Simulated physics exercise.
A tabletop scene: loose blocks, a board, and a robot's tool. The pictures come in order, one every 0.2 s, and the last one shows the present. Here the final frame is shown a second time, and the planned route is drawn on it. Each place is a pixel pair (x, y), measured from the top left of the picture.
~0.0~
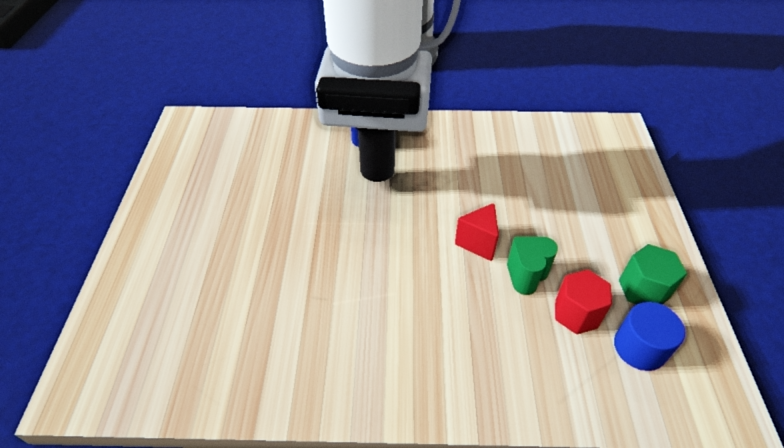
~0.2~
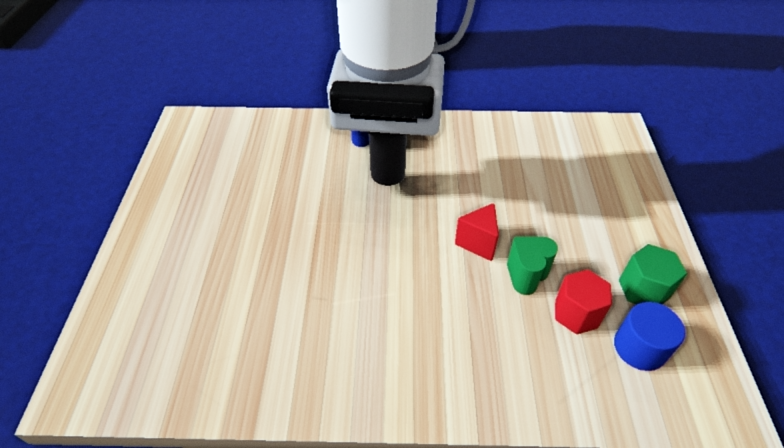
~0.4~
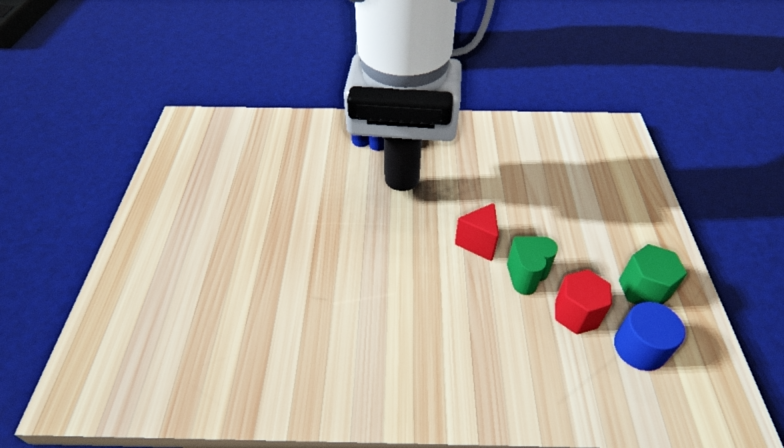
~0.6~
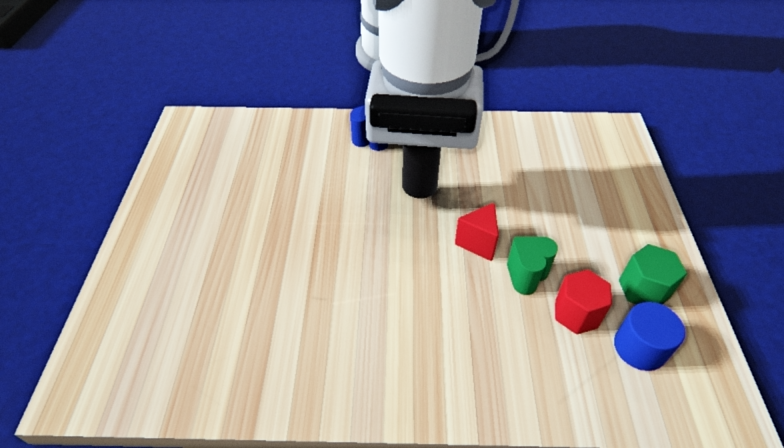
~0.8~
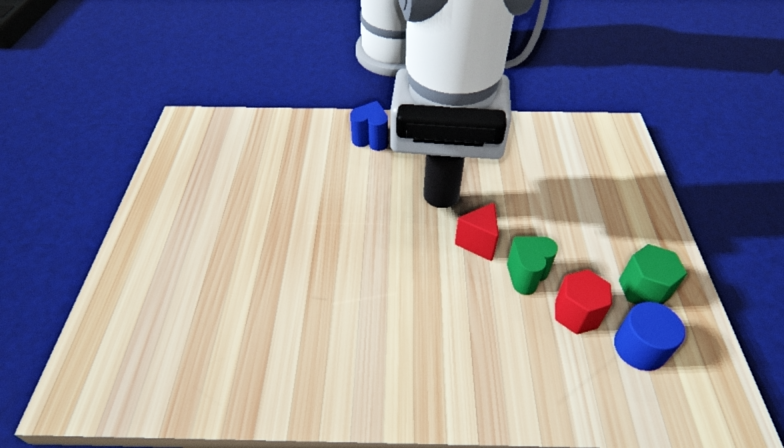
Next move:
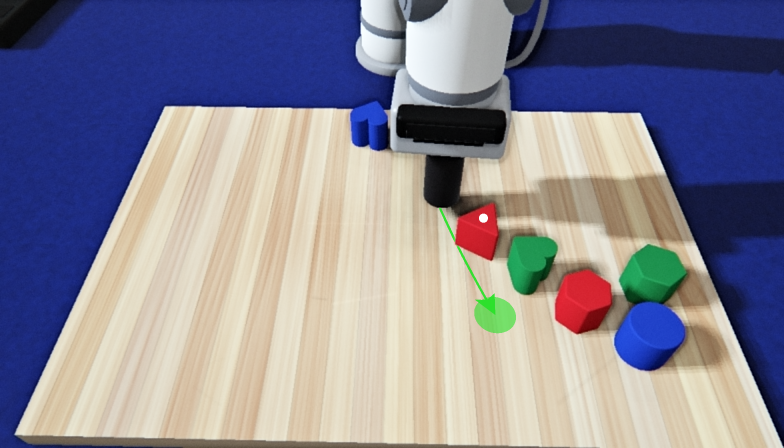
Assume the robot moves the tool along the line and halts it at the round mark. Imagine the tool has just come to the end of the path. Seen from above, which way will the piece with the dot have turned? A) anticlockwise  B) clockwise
(A)
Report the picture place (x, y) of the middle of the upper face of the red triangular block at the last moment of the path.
Close to (506, 235).
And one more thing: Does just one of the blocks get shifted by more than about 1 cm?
Going by the path, yes.
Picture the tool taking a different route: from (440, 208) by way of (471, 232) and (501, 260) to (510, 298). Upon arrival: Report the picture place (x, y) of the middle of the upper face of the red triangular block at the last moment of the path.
I'd place it at (539, 302), taking the centre of its top.
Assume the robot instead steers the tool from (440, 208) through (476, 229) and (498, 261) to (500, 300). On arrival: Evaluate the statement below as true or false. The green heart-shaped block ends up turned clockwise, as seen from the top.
Answer: False.
The line goes from (440, 208) directly to (495, 315); the dot is on the red triangular block.
The first path, step by step. One third of the way, tool at (457, 228); red triangular block at (491, 225), turned 30° anticlockwise.
Two thirds of the way, tool at (476, 264); red triangular block at (506, 235), turned 80° anticlockwise; green heart-shaped block at (541, 253).
At the end, tool at (498, 303); red triangular block at (506, 235), turned 80° anticlockwise; green heart-shaped block at (541, 253); red hexagon unmoved.
